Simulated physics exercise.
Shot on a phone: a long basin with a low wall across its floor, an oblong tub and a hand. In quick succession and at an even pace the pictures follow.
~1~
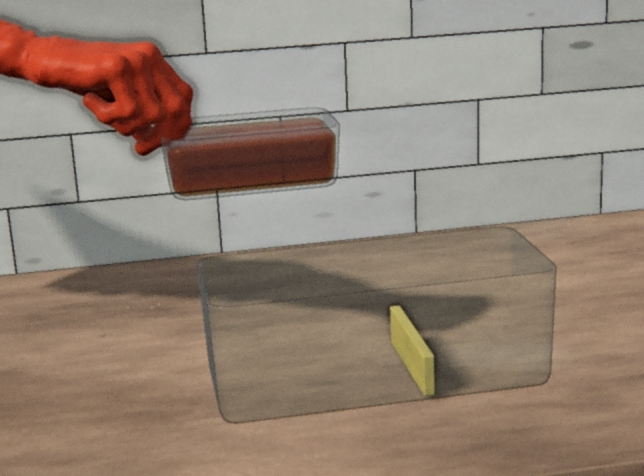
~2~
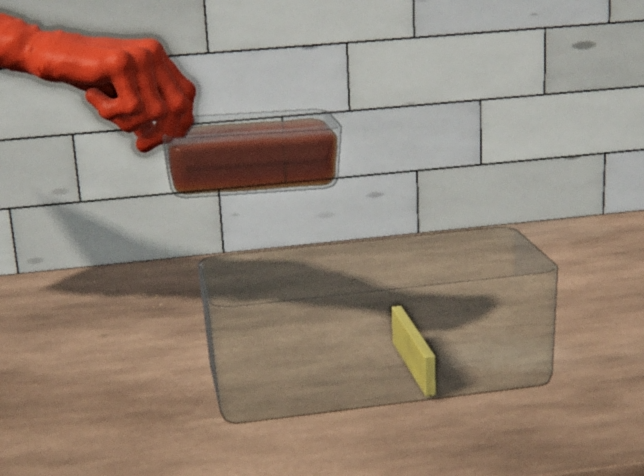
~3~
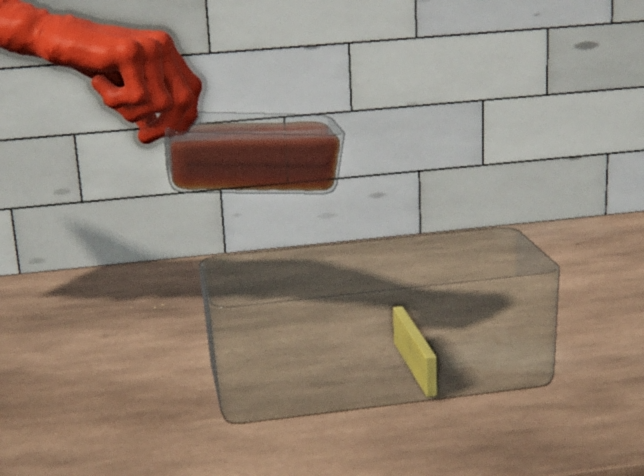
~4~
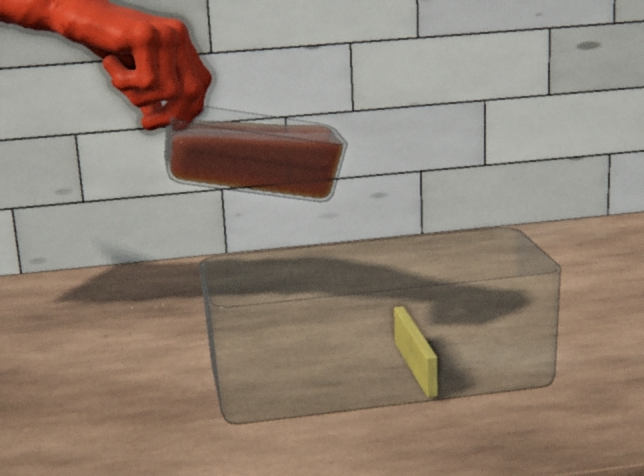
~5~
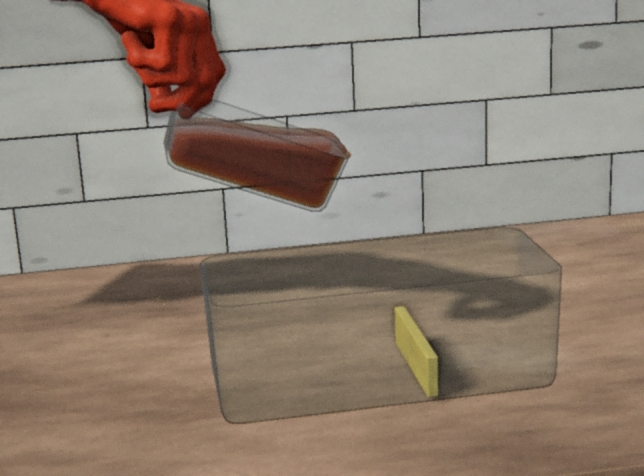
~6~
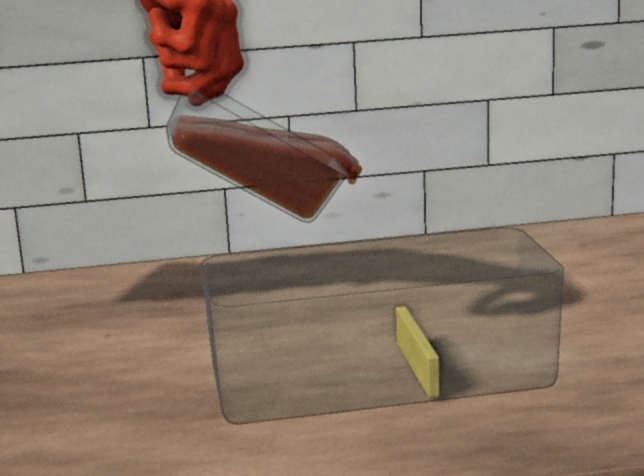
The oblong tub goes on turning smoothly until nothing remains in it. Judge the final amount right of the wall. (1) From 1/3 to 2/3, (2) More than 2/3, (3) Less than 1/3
3, less than 1/3.
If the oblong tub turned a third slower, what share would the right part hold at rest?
It comes to 45 per cent or so.
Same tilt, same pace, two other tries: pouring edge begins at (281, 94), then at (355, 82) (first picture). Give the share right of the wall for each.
First try: About 10 %; second try: About 55 %.
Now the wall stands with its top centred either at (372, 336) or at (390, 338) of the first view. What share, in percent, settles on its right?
70 % then 50 %.
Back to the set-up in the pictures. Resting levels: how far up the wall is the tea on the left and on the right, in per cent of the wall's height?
It settles around 40 on the left side and around 20 on the right side.
A moment on, the oblong tub is tipped on its side and 6 per cent is still to pour, 51 is left of the wall and 15 right of it.
Next, the oblong tub is tipped right over and 1 per cent is still to pour, 75 is left of the wall and 20 right of it.
Then the oblong tub is tipped right over and 0 per cent is still to pour, 74 is left of the wall and 20 right of it.
Later the oblong tub is tipped right over and 0 per cent is still to pour, 75 is left of the wall and 20 right of it.
At rest 75 per cent lies left of the wall, 20 right of it and 5 outside.
